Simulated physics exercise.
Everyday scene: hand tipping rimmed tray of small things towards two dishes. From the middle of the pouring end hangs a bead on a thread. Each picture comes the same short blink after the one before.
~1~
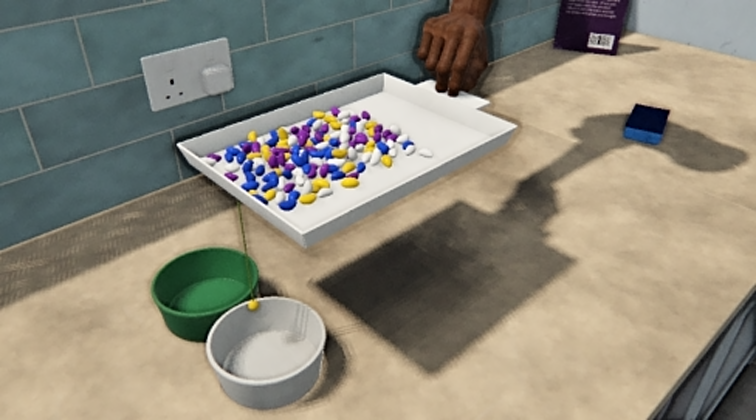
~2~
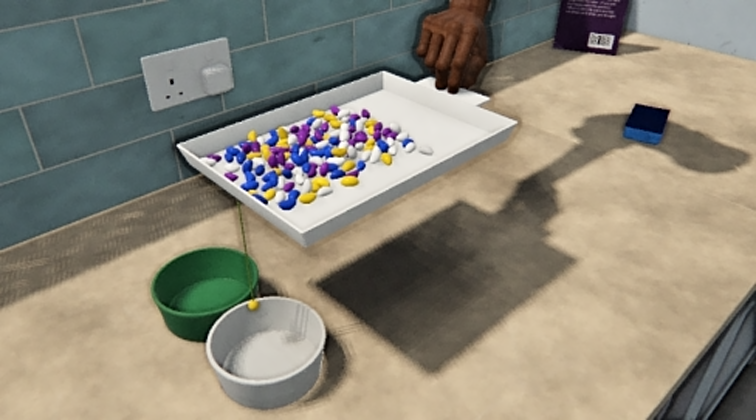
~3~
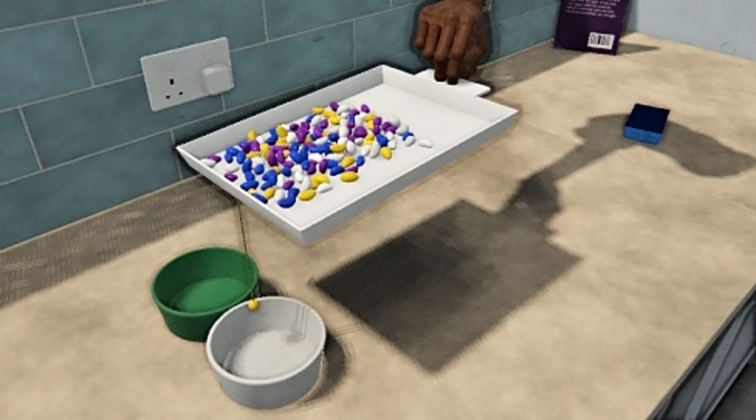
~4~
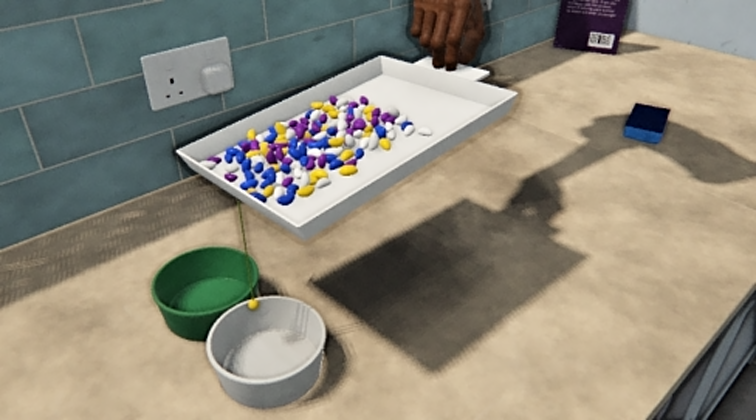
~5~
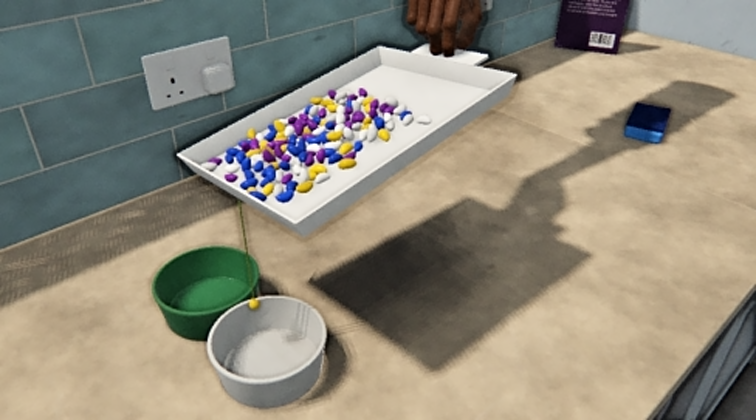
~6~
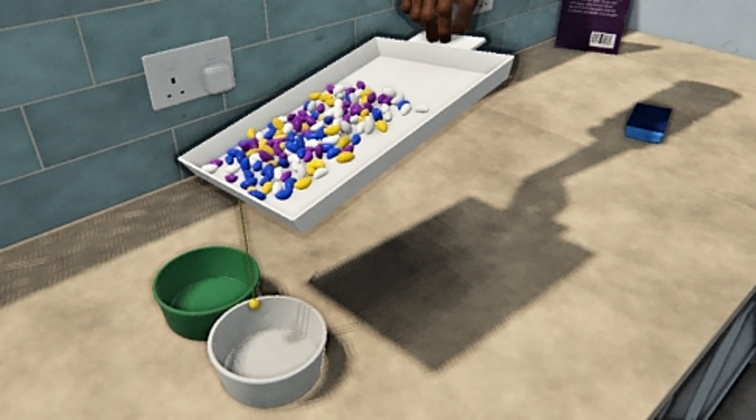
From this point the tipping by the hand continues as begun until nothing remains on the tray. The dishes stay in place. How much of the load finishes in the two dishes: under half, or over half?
Over half.
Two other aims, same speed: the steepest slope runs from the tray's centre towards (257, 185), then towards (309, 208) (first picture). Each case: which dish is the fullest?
Leftward dish on the first try, Rightward dish on the second.
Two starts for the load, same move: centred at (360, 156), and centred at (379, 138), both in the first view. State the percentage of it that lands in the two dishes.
About 90 % and 100 %.
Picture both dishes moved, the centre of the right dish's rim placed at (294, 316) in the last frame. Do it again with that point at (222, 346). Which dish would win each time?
The left-hand one the first time, the left-hand one the second.
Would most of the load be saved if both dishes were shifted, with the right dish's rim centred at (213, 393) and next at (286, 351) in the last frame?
Taking them in turn, it's short of half and then beyond half.
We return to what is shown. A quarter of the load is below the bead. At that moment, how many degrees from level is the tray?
100 degrees.
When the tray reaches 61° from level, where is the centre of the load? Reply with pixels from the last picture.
I'd mark it close to (253, 125).
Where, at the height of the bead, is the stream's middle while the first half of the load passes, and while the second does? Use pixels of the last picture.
First part (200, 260), rest (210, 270).
Just after the last frame, tray tipped steeply; almost all on the tray; just a few in the air.
A moment on, tray tipped right over; roughly a third on the tray; roughly a quarter in the left dish; roughly a third in the air.
Further on, tray tipped past a quarter turn; almost all in the left dish; about a tenth outside both.
When it is over, tray tipped past a quarter turn; not one in the right dish; almost all in the left dish; about a tenth outside both.
